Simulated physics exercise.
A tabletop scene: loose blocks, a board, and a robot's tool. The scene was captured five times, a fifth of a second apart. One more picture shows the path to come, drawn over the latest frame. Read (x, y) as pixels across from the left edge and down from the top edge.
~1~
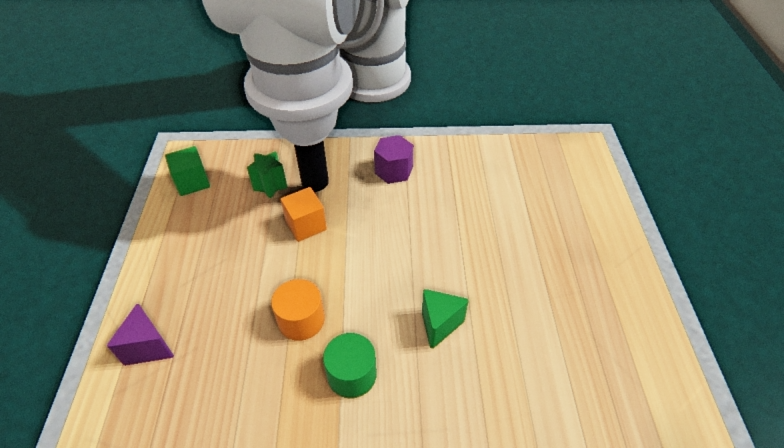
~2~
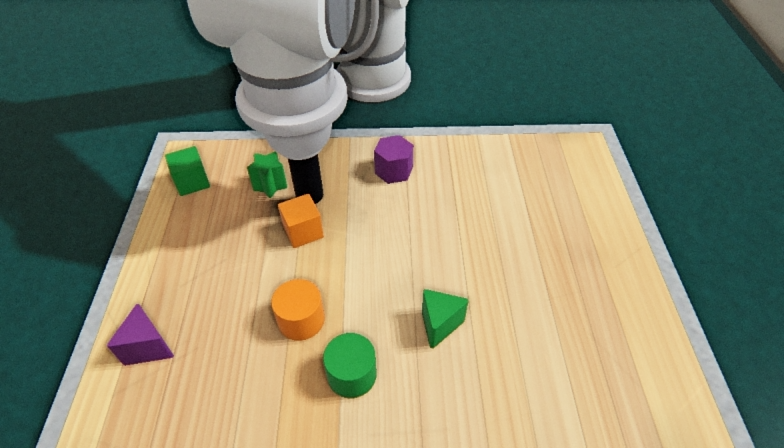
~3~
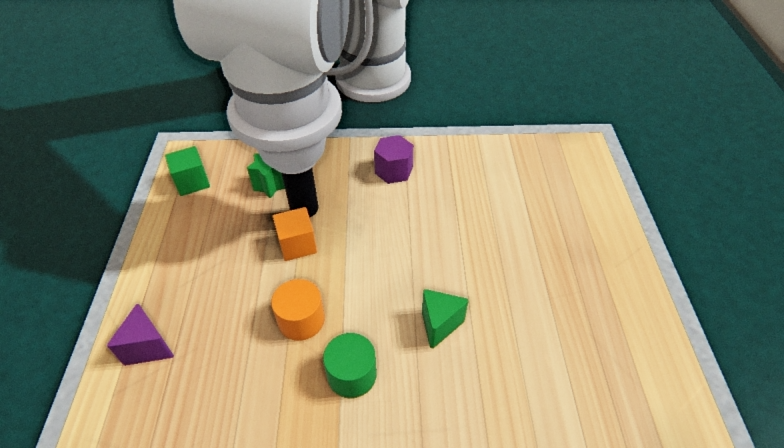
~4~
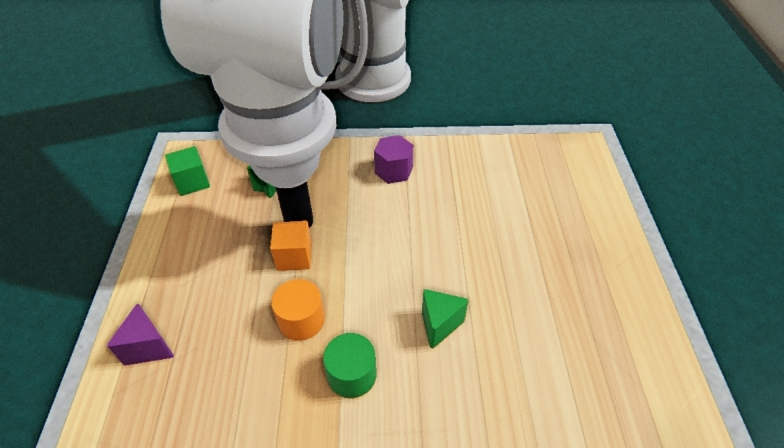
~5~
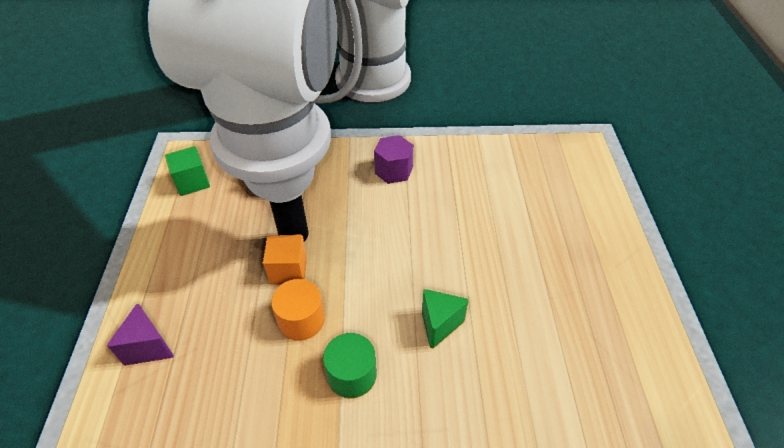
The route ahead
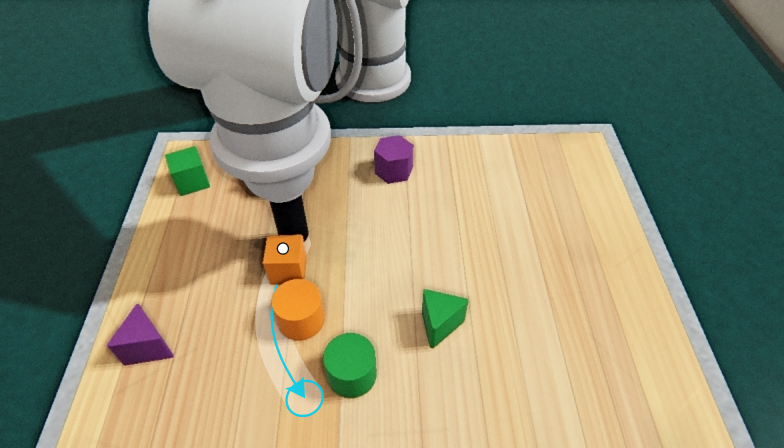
Robot arm with a black tool pushing an orange cube slowly toward an orange cylinder on a wooden board among scattered blocks.
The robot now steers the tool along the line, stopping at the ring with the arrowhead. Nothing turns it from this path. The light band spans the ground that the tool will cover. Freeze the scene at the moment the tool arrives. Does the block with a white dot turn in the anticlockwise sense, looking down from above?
Final answer: No.
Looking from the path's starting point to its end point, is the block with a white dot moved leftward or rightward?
Right-hand side.
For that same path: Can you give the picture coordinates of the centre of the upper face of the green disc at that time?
When the path ends, it will be at (399, 363).
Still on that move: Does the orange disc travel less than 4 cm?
In short: No.
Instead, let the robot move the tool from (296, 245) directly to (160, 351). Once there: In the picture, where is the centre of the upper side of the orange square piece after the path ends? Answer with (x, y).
My prediction: (269, 276).
Path on the board, from (296, 245) over (275, 291) and (276, 345) to (305, 398); the dot is on the orange square piece.
What follows on the original path. One third of the way, tool at (272, 282); orange square piece at (265, 301), turned 20° anticlockwise; orange disc at (303, 328).
Two thirds of the way, tool at (273, 336); orange square piece at (248, 357), turned 25° clockwise; orange disc at (306, 343); green disc at (355, 358).
At the end, tool at (302, 390); orange square piece at (245, 374), turned 55° clockwise; orange disc at (346, 374); green disc at (399, 363).
